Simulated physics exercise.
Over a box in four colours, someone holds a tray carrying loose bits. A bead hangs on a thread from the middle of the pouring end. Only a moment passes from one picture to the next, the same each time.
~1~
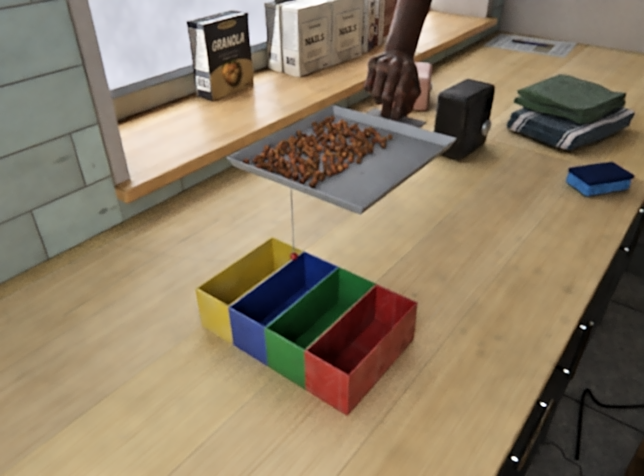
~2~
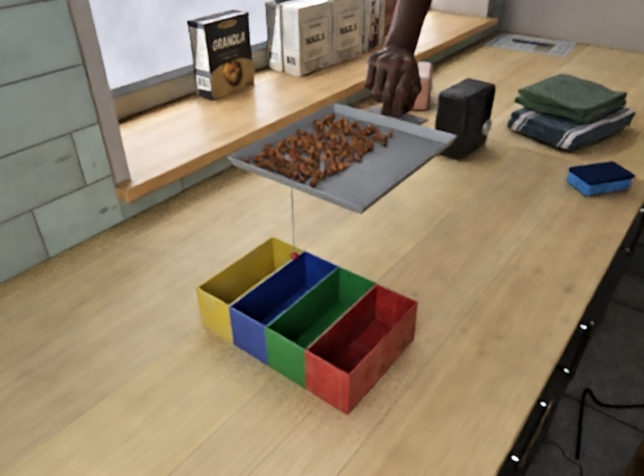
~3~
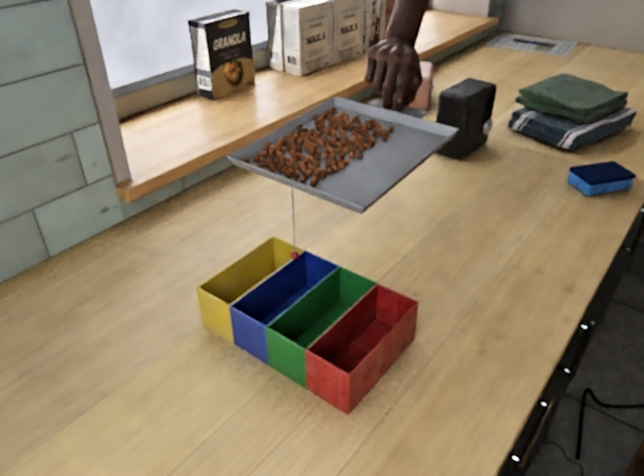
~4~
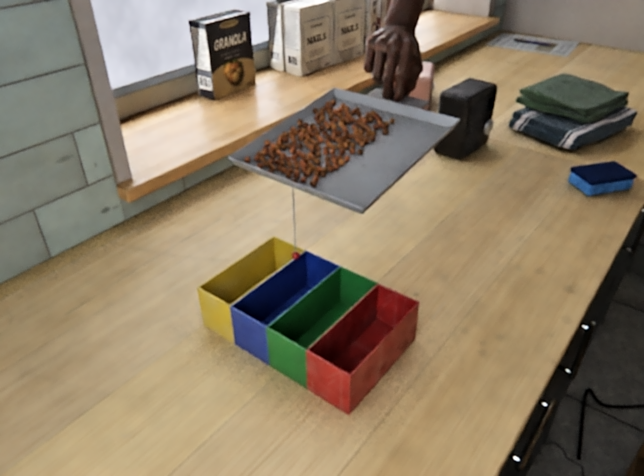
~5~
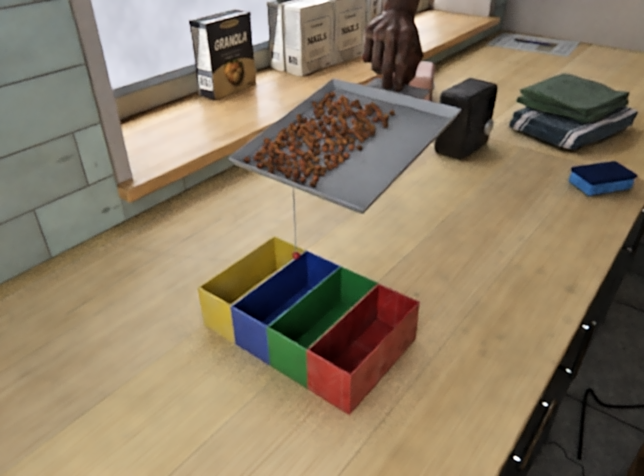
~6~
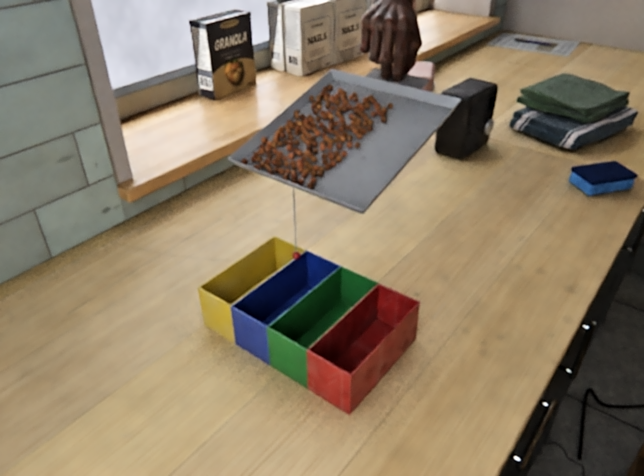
A pale wooden kitchen counter beside a tiled wall and a windowsill is seen from above at an angle, the view staying still. A dark-skinned hand holds a grey tray of small brown pieces above an open box with yellow, blue, green and red cells, a thread hanging beneath. The hand gradually raises the tray's far side, steepening its slant, and some pieces shift slightly.
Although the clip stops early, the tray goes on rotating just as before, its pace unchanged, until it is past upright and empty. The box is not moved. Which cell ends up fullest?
The yellow cell.
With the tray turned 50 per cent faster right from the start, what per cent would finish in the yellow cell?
I'd expect near 30 per cent.
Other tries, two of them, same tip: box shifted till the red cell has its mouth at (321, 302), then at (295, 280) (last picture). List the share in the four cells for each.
First case around 100 %, second case around 80 %.
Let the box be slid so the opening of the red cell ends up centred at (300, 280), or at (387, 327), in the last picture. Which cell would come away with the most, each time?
Green, then that yellow cell.
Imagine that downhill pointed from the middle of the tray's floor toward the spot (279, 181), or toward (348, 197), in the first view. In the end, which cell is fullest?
Try A: Yellow / try B: The cell in green.
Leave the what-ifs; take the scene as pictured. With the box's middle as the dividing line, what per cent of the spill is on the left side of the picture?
Around 100 percent of the pieces.
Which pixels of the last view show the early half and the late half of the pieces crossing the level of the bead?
The leading part at (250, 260), the rest of it at (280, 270).
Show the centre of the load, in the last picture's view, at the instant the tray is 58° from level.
Near the pixel (275, 179).
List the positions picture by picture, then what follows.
The first picture shows corners of the pouring end (234, 157) and (361, 204), level; middle of the load (320, 149), cereal balls; bead on its thread (294, 256); yellow cell (214, 313); blue cell (248, 333); green cell (286, 355); red cell (327, 380).
The second picture shows corners of the pouring end (234, 156) and (361, 203), level; middle of the load (320, 147).
The third picture shows corners of the pouring end (235, 156) and (362, 204), tipped barely, level across its low end; middle of the load (321, 144).
The fourth picture shows corners of the pouring end (235, 156) and (362, 204), tipped a little, level across its low end; middle of the load (321, 140).
The fifth picture shows corners of the pouring end (235, 157) and (362, 205), tipped a little, level across its low end; middle of the load (320, 136).
The sixth picture shows corners of the pouring end (235, 157) and (361, 205), tipped clearly, level across its low end; middle of the load (318, 133), roughly a third on the move; yellow cell (217, 312); blue cell (251, 332); green cell (288, 354); red cell (329, 379).
Just after the last frame, tray tipped steeply; roughly two thirds on the tray; about a tenth in the yellow cell; about a tenth in the blue cell; just a few in the green cell; about a tenth falling or outside the box.
A moment on, tray tipped right over; roughly a third in the yellow cell; roughly a quarter in the blue cell; roughly a quarter in the green cell; just a few in the red cell; roughly a quarter falling or outside the box.
Further on, tray tipped past a quarter turn; roughly a third in the yellow cell; roughly a quarter in the blue cell; roughly a quarter in the green cell; just a few in the red cell; roughly a quarter falling or outside the box.
When it is over, tray tipped past a quarter turn; roughly a third in the yellow cell; roughly a quarter in the blue cell; roughly a quarter in the green cell; just a few in the red cell; roughly a quarter outside the box.
